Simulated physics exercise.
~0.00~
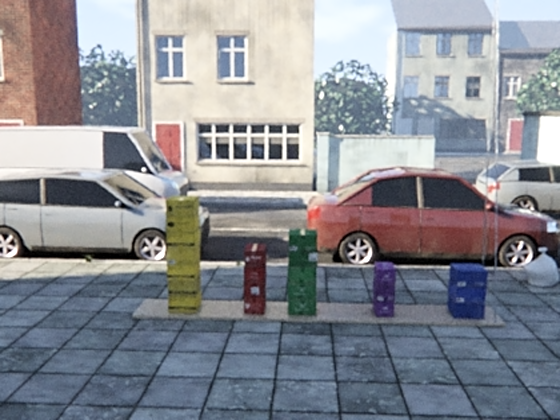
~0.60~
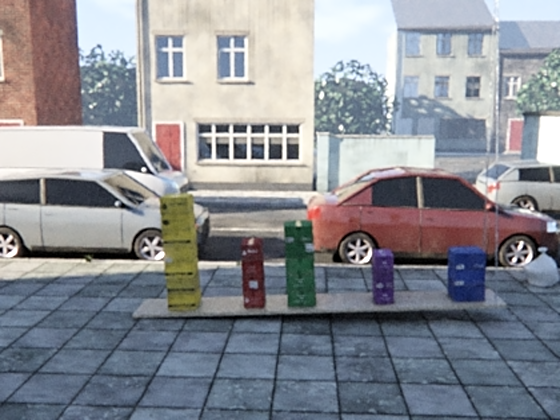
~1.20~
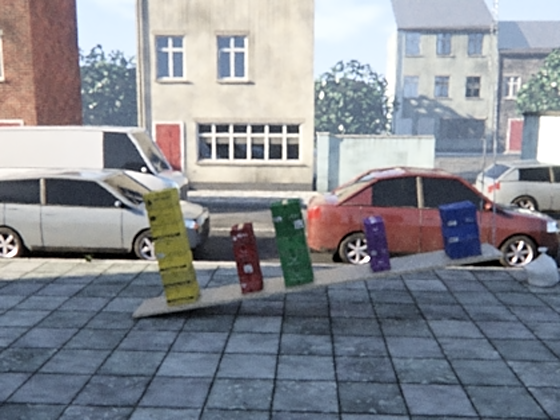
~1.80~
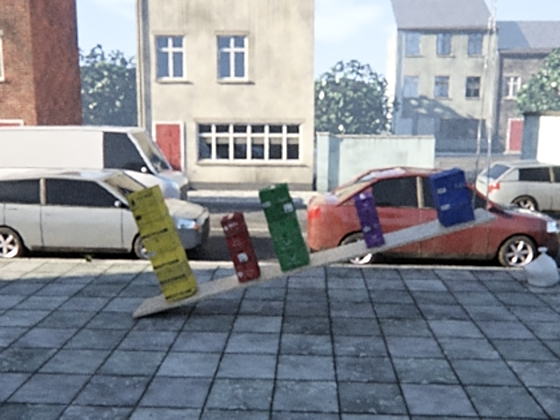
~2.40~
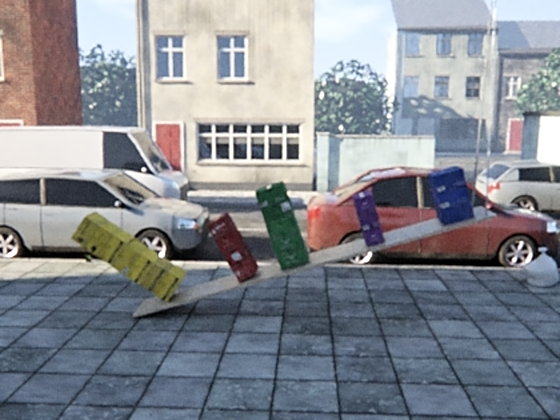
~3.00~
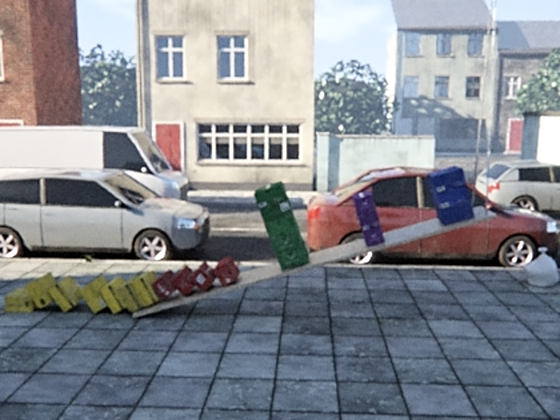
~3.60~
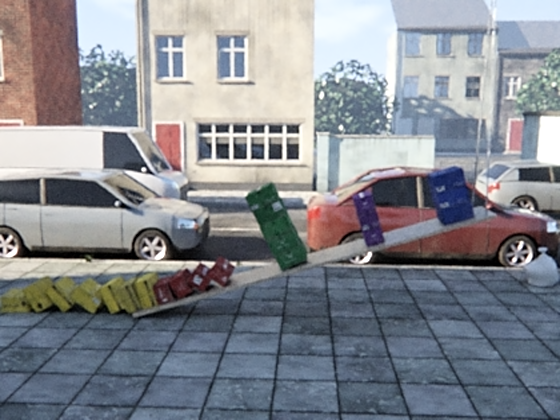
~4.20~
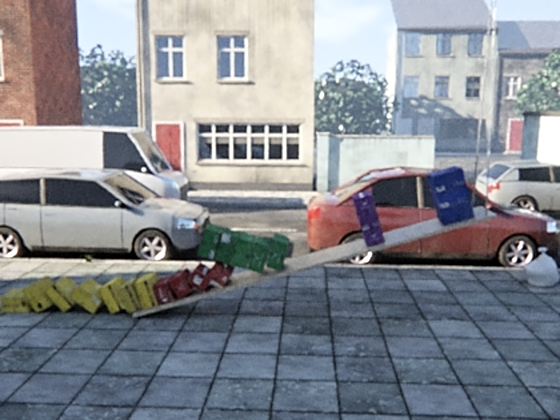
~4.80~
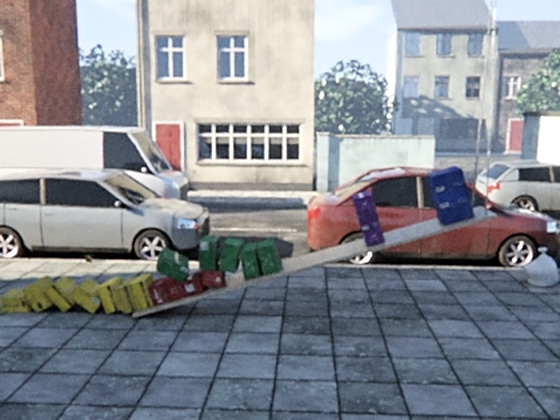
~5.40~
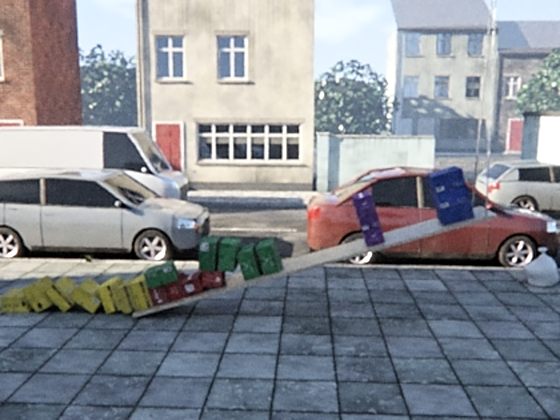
On a paved street beside parked cars, a board holding five coloured stacks of boxes tilted up at its right end, and the yellow, red and then green stacks toppled leftward into a heap, while the purple and blue ones stayed standing, leaning.
